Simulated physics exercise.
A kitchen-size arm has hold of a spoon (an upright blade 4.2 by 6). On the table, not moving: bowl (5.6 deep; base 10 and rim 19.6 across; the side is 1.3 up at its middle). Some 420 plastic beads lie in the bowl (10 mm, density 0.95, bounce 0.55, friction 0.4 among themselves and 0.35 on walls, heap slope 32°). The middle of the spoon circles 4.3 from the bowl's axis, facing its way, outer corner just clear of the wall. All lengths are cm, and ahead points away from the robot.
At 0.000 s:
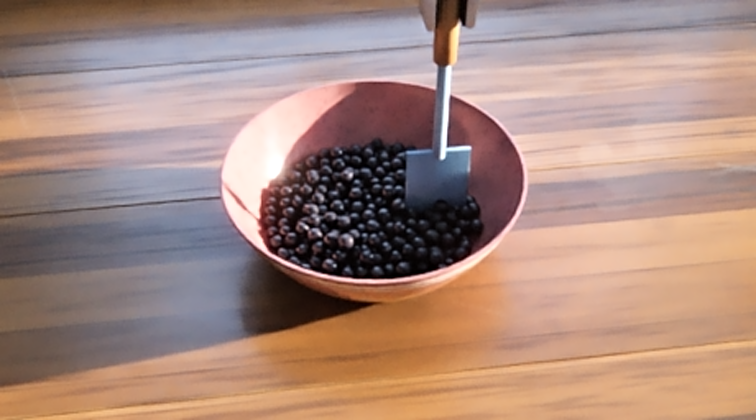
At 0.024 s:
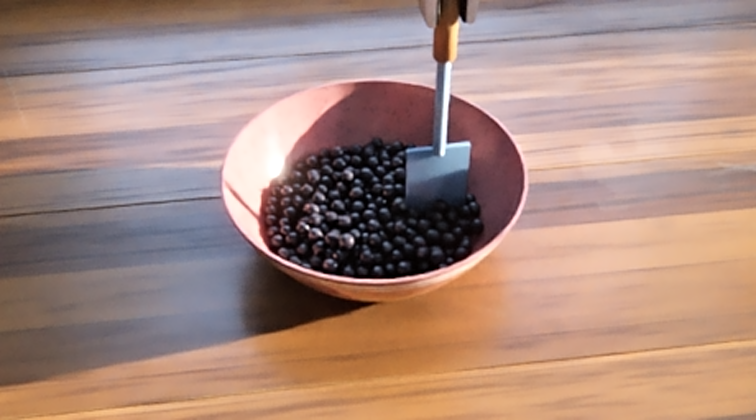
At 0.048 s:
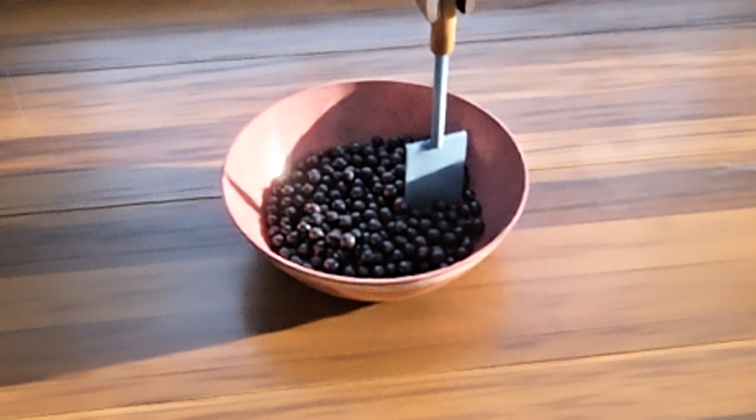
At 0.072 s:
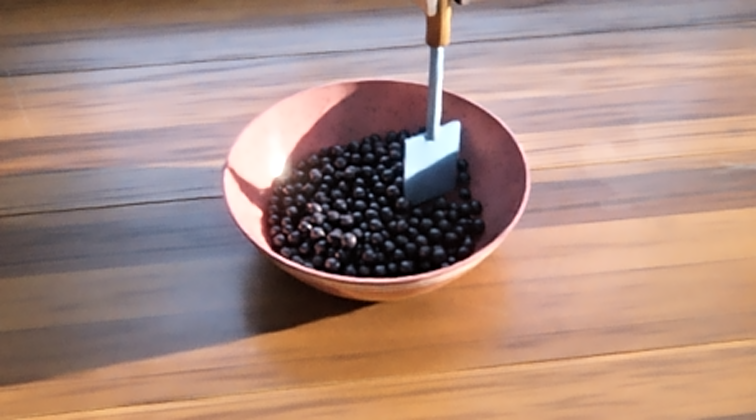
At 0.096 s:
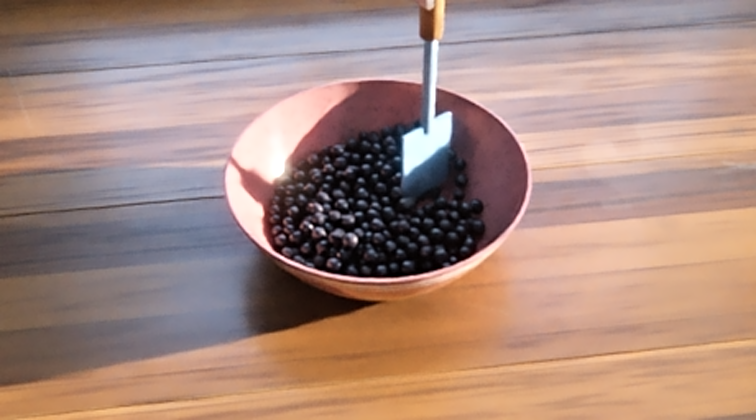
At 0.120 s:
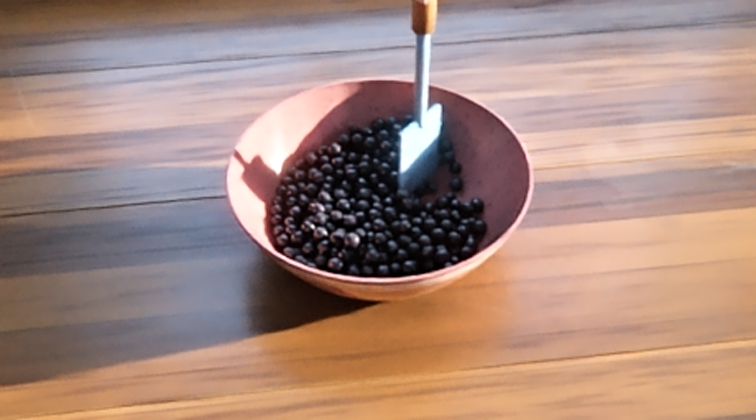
At first, a flat metal blade with a wooden handle stands upright among dark beads in a pink bowl on a wooden table, near the bowl's right side. Held from above, it then sweeps slowly toward the back and slightly left, turning as it goes, while the bowl stays put.
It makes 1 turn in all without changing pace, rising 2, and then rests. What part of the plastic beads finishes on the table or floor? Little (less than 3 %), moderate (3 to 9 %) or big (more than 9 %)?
Answer: Little; less than 3 % of the plastic beads finish on the table or floor.
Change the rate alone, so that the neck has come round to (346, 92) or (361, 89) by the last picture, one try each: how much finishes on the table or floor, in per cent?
About 20 and 15 per cent.
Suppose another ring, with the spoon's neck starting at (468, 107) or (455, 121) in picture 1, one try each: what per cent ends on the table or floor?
About 0 and 0 per cent.
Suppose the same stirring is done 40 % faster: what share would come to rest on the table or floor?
It would be near 0 per cent.
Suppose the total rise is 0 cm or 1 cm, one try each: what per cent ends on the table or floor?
Some 0 and 0 per cent.
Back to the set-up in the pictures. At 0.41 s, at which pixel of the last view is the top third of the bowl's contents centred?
Near (289, 215).
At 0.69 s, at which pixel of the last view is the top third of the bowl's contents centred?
At about (428, 239).
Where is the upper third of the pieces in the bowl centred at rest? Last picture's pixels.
At about (422, 202).
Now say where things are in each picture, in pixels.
The first frame shows spoon neck at (440, 132), 0° round; upper third of the load around (369, 211), from x 270 to 475, top at y 145; 425 in the bowl.
The second frame shows spoon neck at (440, 129), 3° round; upper third of the load around (369, 210), from x 270 to 475, top at y 145.
The third frame shows spoon neck at (438, 121), 12° round; upper third of the load around (376, 204), from x 270 to 475, top at y 140.
The fourth frame shows spoon neck at (433, 114), 22° round; upper third of the load around (379, 197), from x 275 to 480, top at y 135.
The fifth frame shows spoon neck at (428, 107), 33° round; upper third of the load around (377, 191), from x 275 to 480, top at y 125.
The sixth frame shows spoon neck at (421, 101), 43° round; upper third of the load around (378, 186), from x 275 to 480, top at y 120; 425 in the bowl.
After 0.41 s, 166° round, highest piece 7 above the table; 425 in the bowl.
After 0.69 s, 290° round, highest piece 6 above the table; 421 in the bowl, 4 on the table or floor.
After 1.03 s, 0° round, highest piece 4 above the table; 421 in the bowl, 4 on the table or floor.
After 1.73 s, 0° round, highest piece 4 above the table; 421 in the bowl, 4 on the table or floor.
At rest, 421 in the bowl, 4 on the table or floor. That is 1 % on the table or floor.
